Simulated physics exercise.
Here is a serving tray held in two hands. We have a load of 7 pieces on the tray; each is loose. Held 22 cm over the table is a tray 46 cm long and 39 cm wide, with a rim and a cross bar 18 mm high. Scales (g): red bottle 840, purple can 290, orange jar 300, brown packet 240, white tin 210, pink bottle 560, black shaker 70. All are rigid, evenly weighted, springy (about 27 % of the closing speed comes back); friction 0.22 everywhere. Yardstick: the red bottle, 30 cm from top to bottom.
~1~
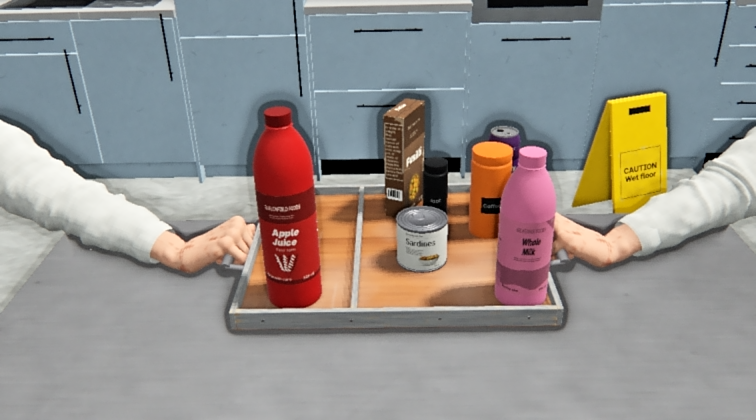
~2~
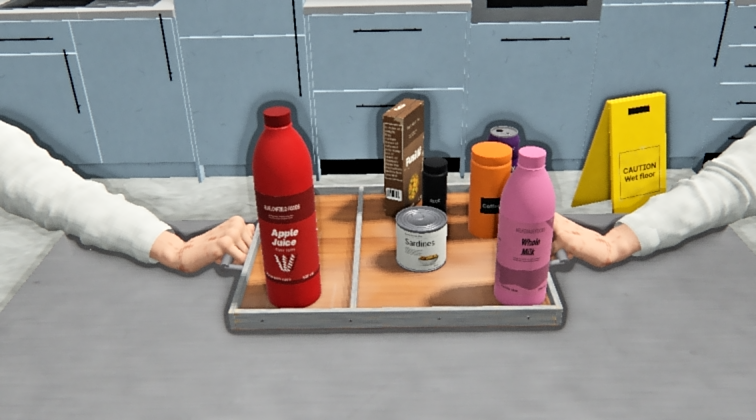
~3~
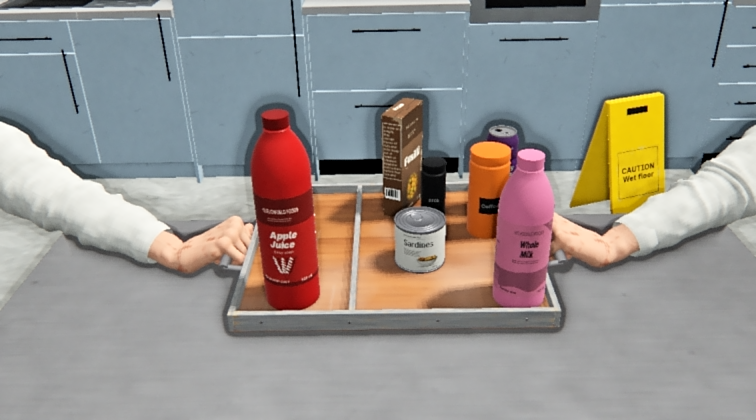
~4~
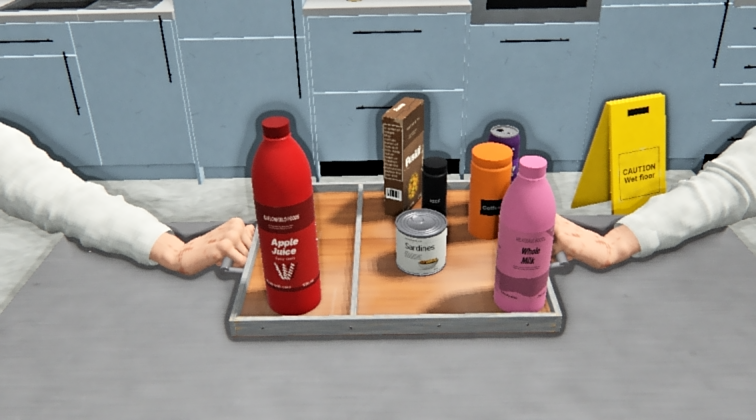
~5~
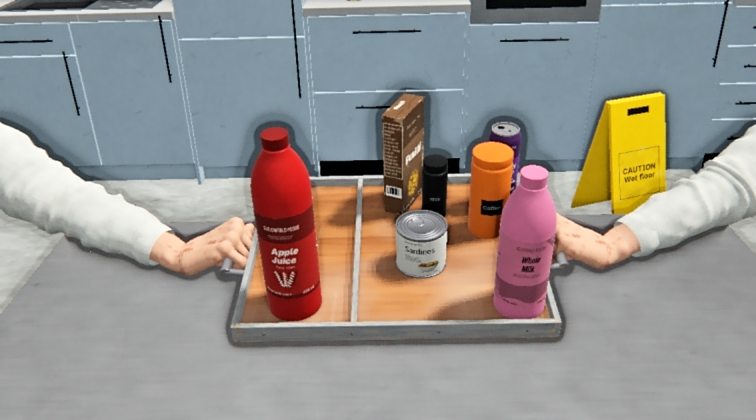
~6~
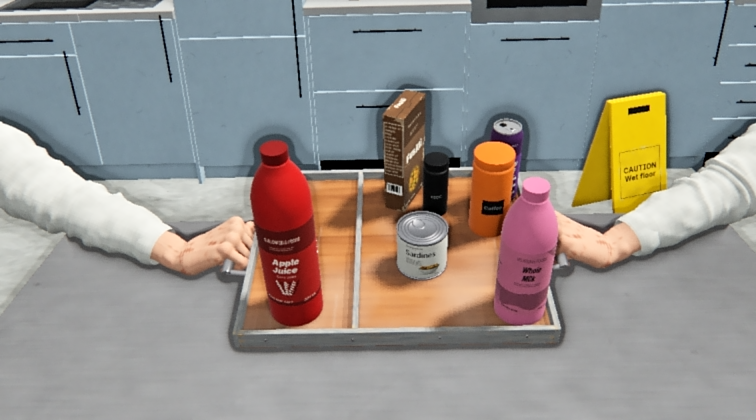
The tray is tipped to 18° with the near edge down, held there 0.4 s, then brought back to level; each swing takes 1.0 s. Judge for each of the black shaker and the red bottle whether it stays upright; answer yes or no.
Black shaker: Yes, red bottle: No.
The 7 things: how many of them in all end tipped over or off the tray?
The number is 1.
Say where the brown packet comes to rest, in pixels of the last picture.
Its middle comes to rest around (379, 242).
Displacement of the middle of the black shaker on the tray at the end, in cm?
I'd put it at about 20 centimetres.
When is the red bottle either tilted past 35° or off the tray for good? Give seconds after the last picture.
It happens at about 0.6 s.
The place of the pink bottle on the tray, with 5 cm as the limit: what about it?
Pink bottle: Unmoved.
Then, 0.50 s later than the last frame, tray tilted 18°, near edge down; red bottle rocked 9° off its seat near (283, 275); black shaker 6 cm from its spot near (438, 206); brown packet 7 cm from its spot.
Then, 0.70 s later than the last frame, tray tilted 18°, near edge down; red bottle now off the tray; black shaker 14 cm from its spot near (441, 245); brown packet 16 cm from its spot.
Then, 0.80 s later than the last frame, tray tilted 18°, near edge down; black shaker 20 cm from its spot near (444, 273); orange jar 16 cm from its spot; brown packet 22 cm from its spot.
Then, 1.20 s later than the last frame, tray tilted 14°, near edge down; black shaker 20 cm from its spot near (446, 267); orange jar rocked 8° off its seat; brown packet rocked 3° off its seat.
When it is over, off the tray and tipped over, red bottle; not toppled but over 5 cm from the start, purple can, orange jar, brown packet, white tin and black shaker; pink bottle within 5 cm of the start. End places, in pixels of the last picture, black shaker near (446, 250).
